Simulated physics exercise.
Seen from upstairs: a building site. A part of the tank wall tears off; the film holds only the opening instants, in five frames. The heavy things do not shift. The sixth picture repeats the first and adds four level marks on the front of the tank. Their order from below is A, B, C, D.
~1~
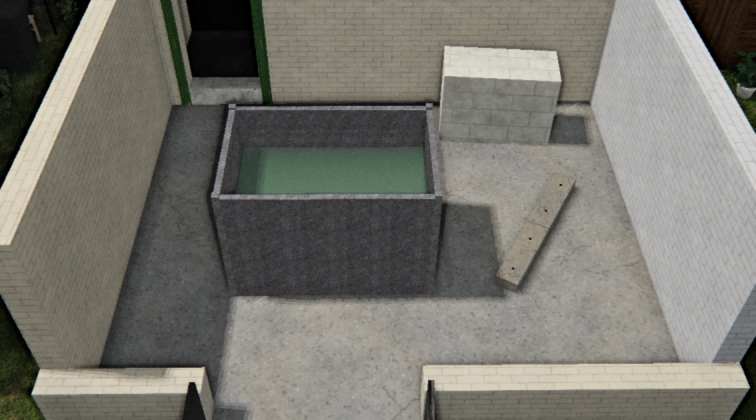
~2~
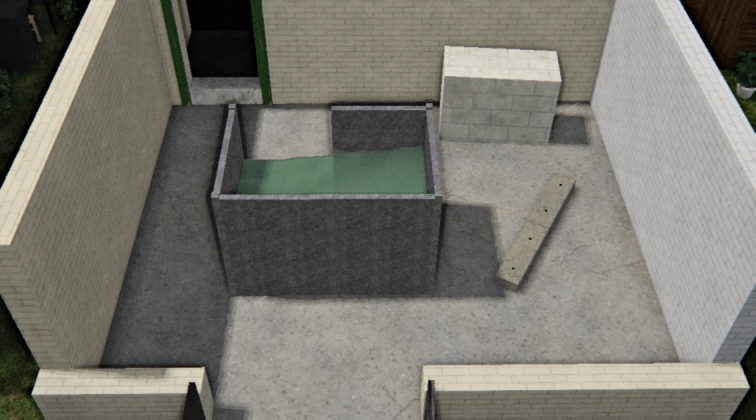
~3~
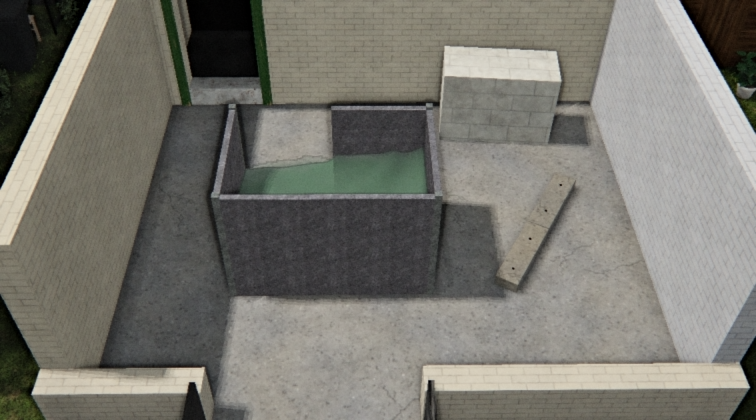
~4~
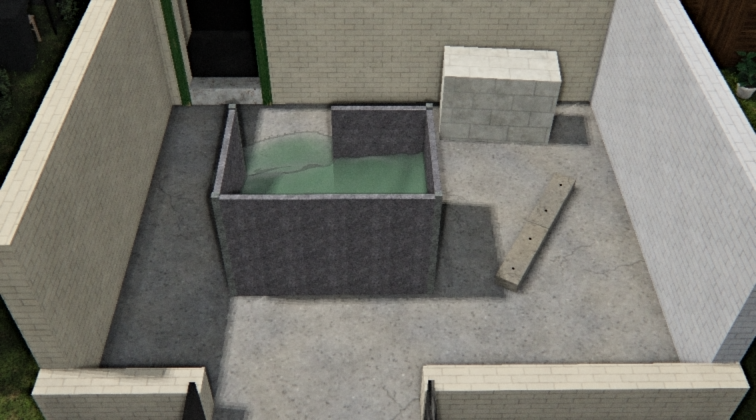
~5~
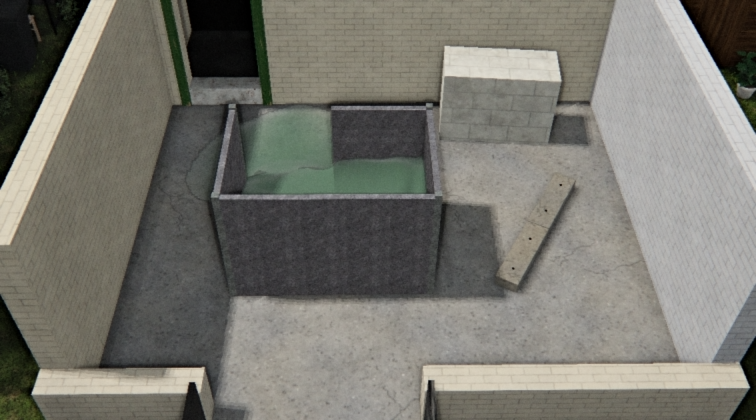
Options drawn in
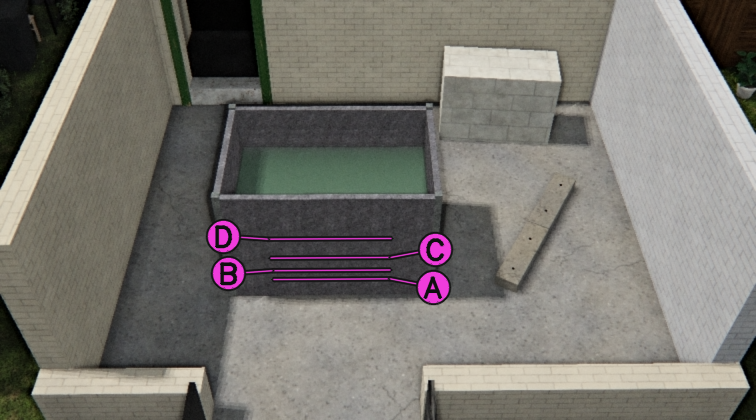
The clip opens on a walled yard seen from above, with green water resting in a dark rectangular tank. Part of the tank's back wall disappears, and the water's surface grows uneven, dipping at the left. Water then spreads out behind the tank through the gap and reaches the ground to its left.
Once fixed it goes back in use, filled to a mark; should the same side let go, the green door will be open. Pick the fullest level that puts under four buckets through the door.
It is C.
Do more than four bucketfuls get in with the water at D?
Yes.
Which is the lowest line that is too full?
That would be D.
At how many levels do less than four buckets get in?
Three.
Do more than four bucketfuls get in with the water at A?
No, that is safe.
On the marked copy, A at (331, 279); B at (331, 270); C at (330, 257); D at (329, 238); from the bottom up A, B, C, D.
With A, nothing gets over.
With B, nothing gets over.
With C, a bucket or two gets in.
With D, about 11 bucketfuls get in.
